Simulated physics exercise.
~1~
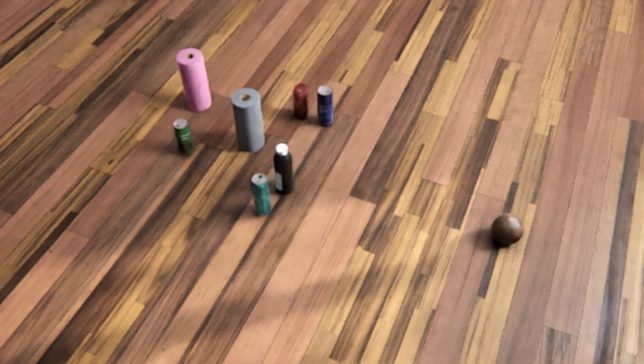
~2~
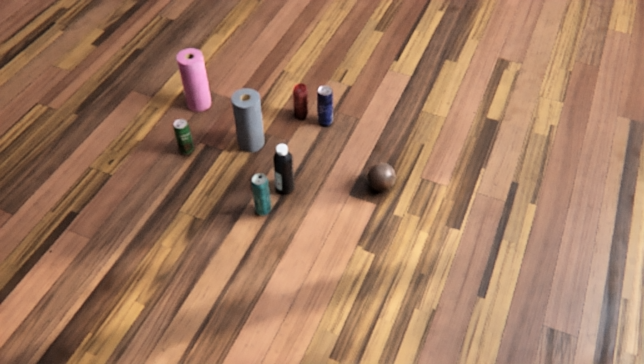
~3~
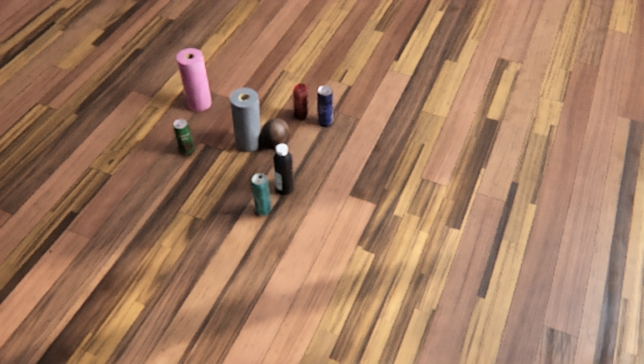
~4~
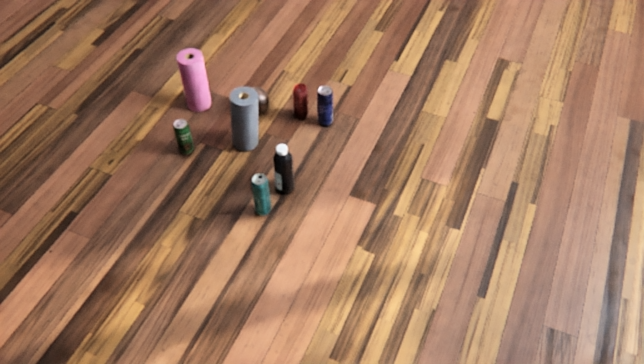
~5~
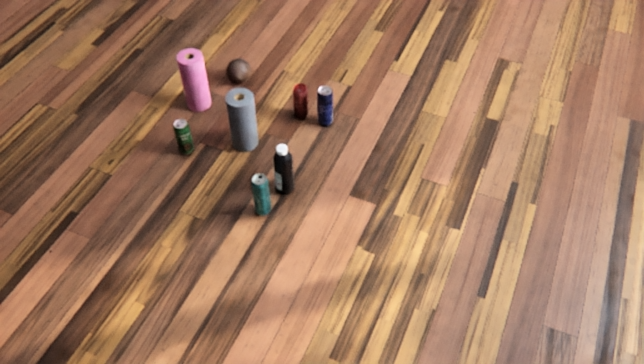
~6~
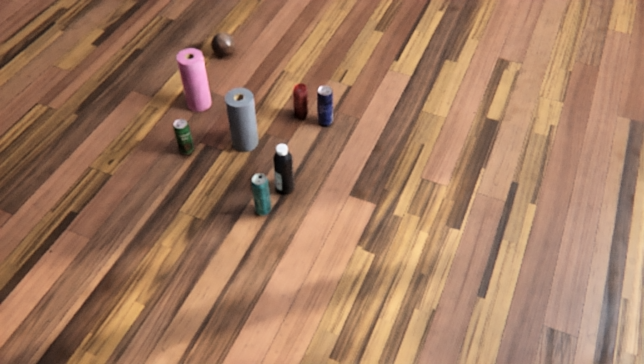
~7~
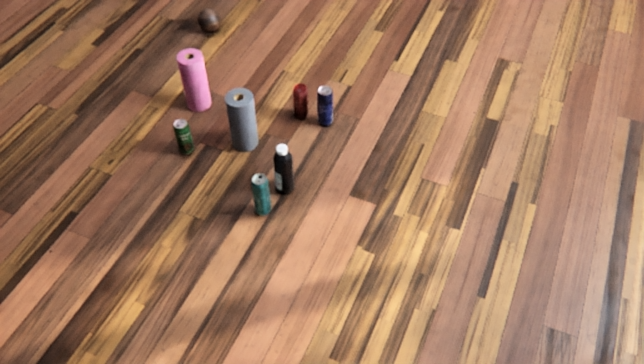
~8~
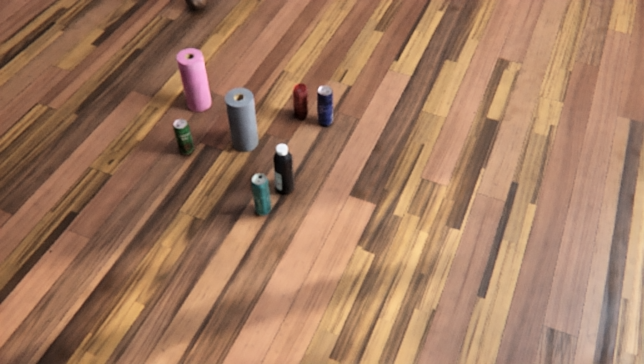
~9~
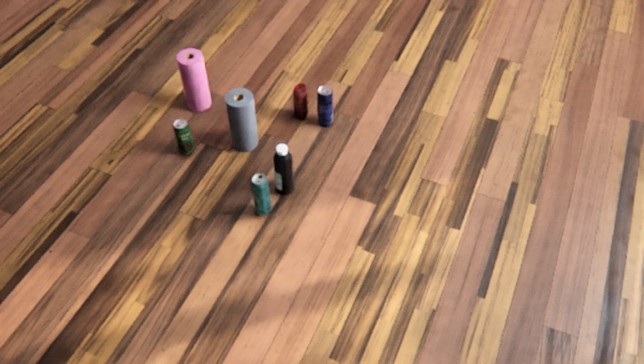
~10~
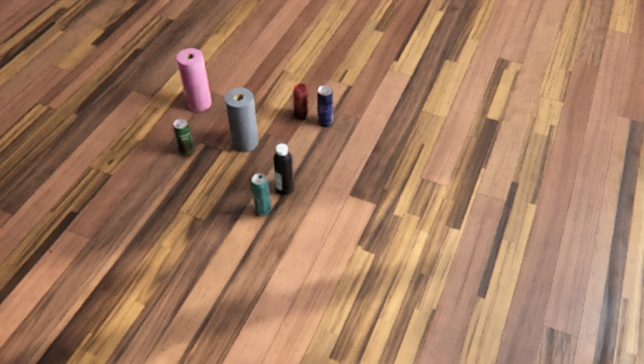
A brown ball rolls leftward from the right side of a wooden plank floor, heading toward a loose group of upright objects. It passes the black bottle and reaches the tall grey roll, which shifts very slightly to the left but stays upright. The ball then moves behind the grey roll and comes out on its far side, heading up and left. It rolls on past the pink roll toward the top edge and leaves the view. The two rolls, the black bottle and the four cans are all still standing at the end.
